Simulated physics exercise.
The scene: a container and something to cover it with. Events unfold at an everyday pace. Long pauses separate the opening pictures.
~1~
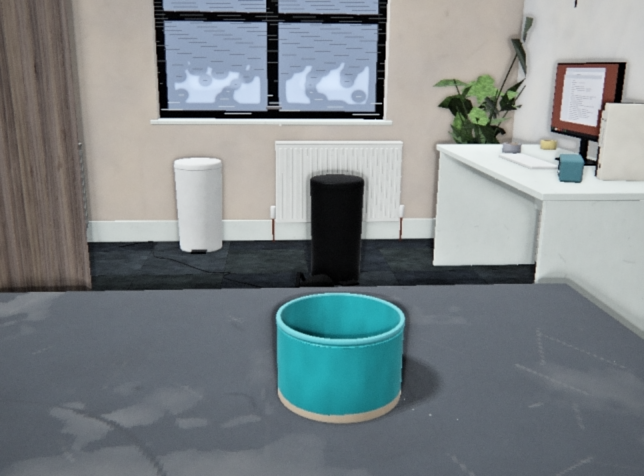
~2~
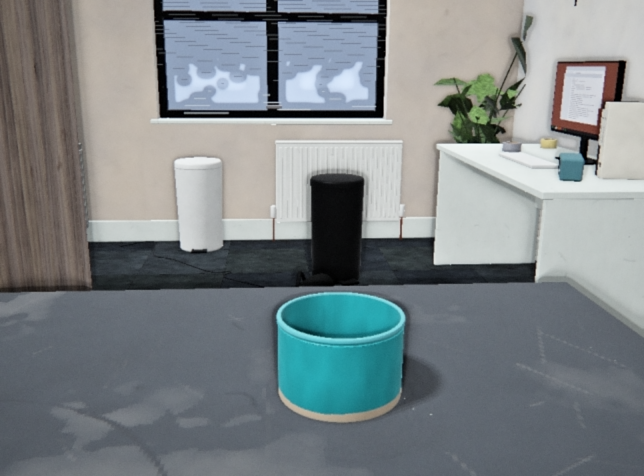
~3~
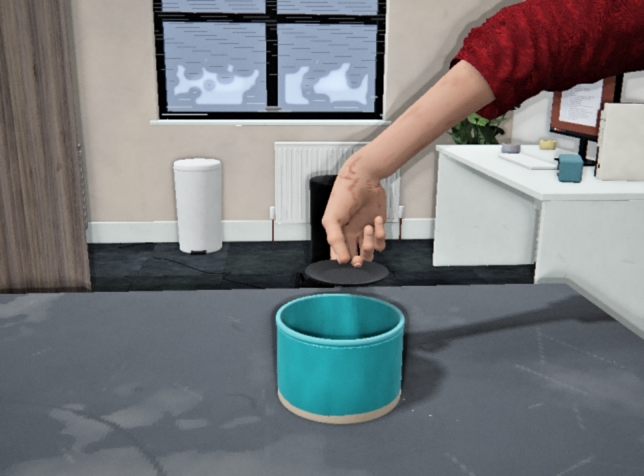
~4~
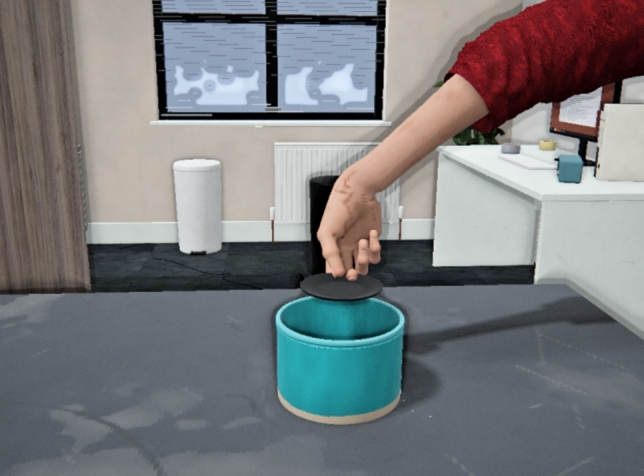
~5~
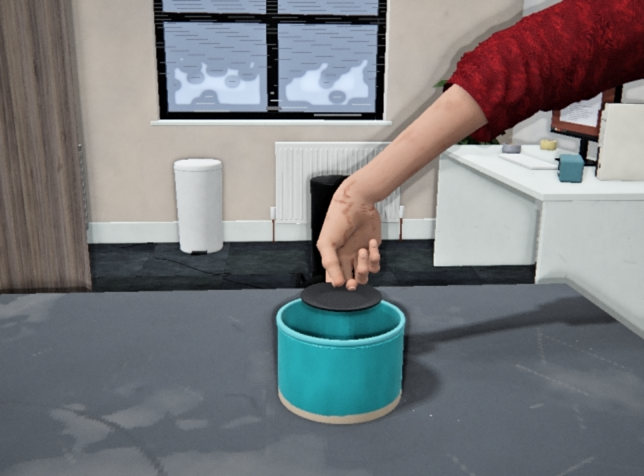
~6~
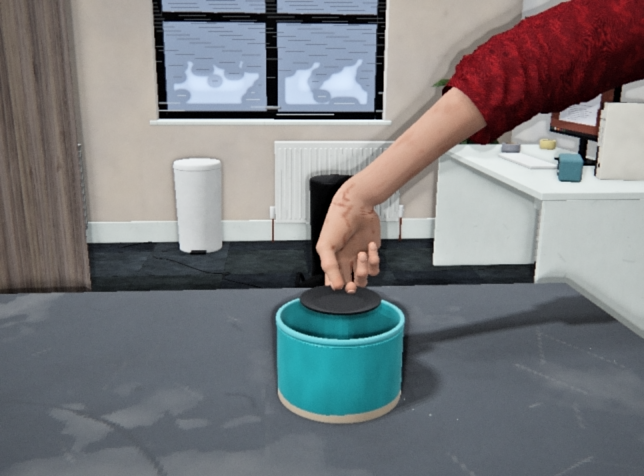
A hand in a red sleeve reaching in from the right and lowering a small black plate into a teal jar.
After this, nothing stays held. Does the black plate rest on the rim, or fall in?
Well, here the black plate simply disappears inside.
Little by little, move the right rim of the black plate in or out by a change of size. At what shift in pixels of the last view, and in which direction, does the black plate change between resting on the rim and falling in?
About 20 pixels to the right.
Then, 0.12 s on from there, black plate displaced a little near (340, 325).
Then, 0.18 s on from there, black plate on its way down near (339, 370).
In the end, the black plate slips past the rim, near (339, 384).
